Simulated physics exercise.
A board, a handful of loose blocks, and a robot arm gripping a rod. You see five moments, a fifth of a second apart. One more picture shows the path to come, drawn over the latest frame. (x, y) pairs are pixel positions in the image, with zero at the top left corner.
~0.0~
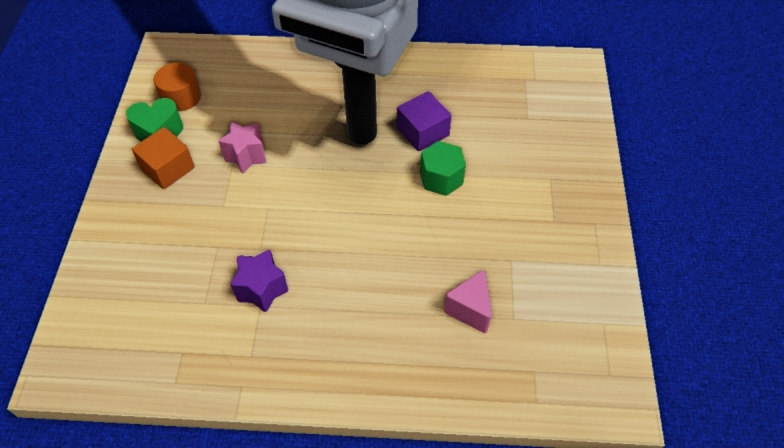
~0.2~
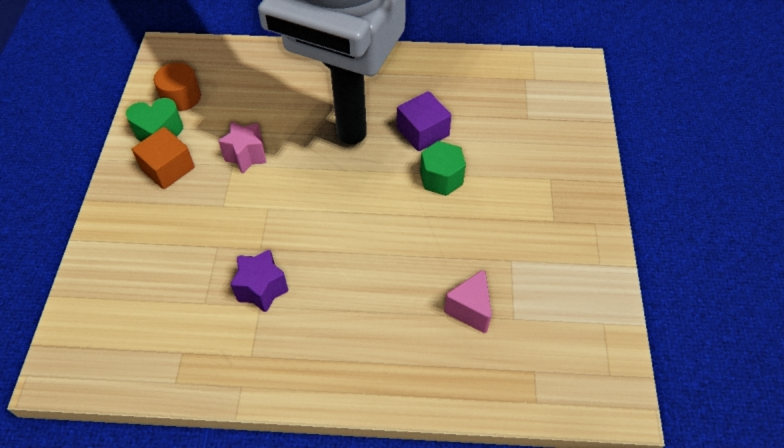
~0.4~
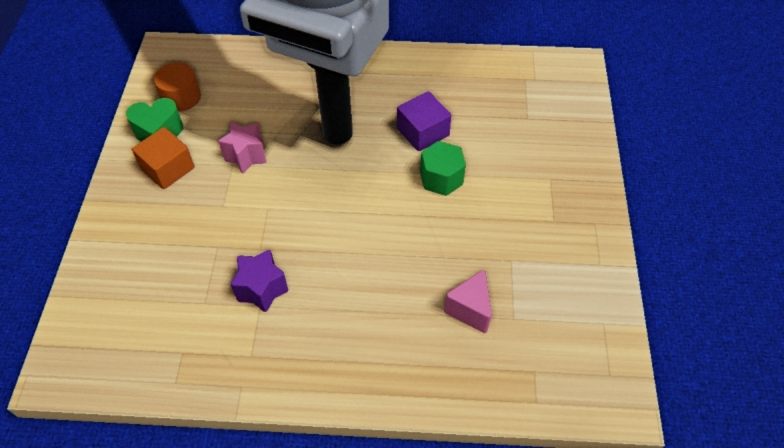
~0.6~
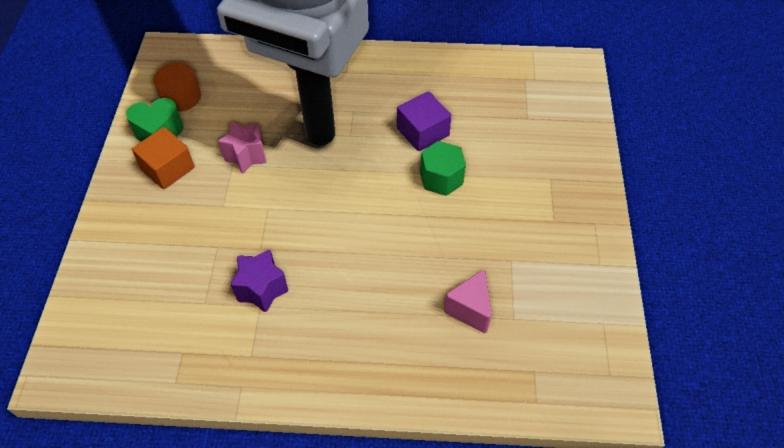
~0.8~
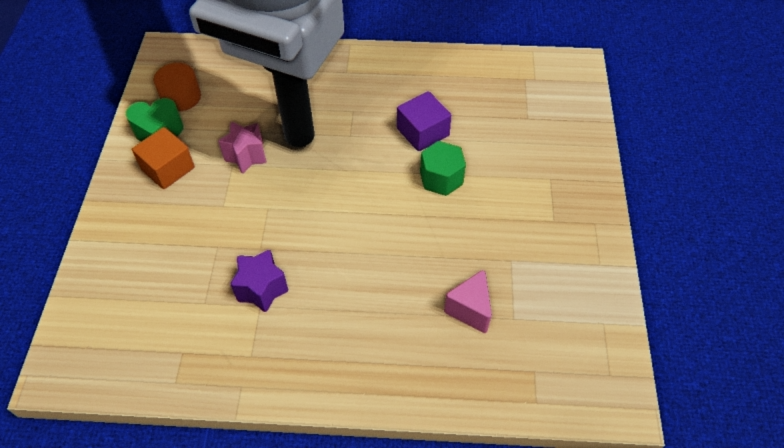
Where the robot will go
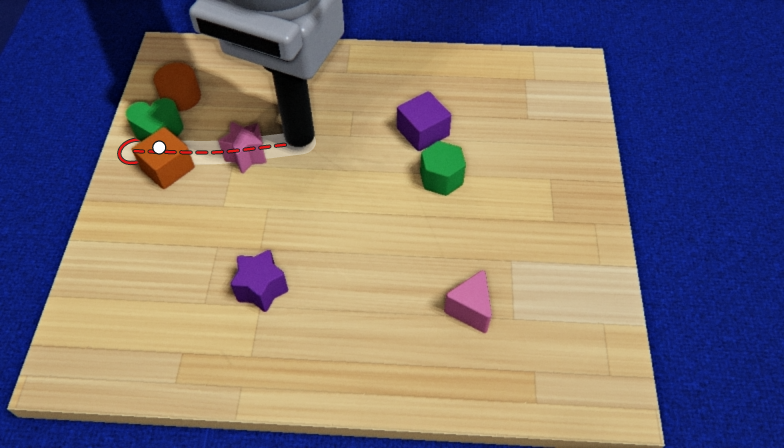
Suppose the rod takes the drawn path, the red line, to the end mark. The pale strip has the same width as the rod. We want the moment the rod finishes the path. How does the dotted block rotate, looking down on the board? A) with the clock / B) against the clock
A.
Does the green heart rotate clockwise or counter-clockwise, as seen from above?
It turns round clockwise.
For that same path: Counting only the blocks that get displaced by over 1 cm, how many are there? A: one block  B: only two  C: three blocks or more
The one that fits is C, three blocks or more.
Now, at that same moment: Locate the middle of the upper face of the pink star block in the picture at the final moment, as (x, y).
Its top middle will sit at (170, 156).
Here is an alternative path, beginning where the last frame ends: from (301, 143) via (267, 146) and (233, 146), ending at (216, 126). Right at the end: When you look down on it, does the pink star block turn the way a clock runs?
No
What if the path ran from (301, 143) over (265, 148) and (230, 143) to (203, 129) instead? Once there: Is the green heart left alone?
I expect so.
The drawn path runs from (301, 143) over (246, 150) and (190, 153) to (135, 151); the dot is on the orange square block.
The first path, step by step. One third of the way, rod (243, 143); pink star block (212, 142), turned 20° anticlockwise.
Two thirds of the way, rod (186, 146); orange square block (127, 159), turned 40° clockwise; pink star block (173, 156), turned 70° anticlockwise.
At the end, rod (131, 145); green heart (133, 105), turned 55° clockwise; orange square block (123, 162), turned 35° clockwise; orange circle not moved; pink star block (170, 156), turned 90° anticlockwise.
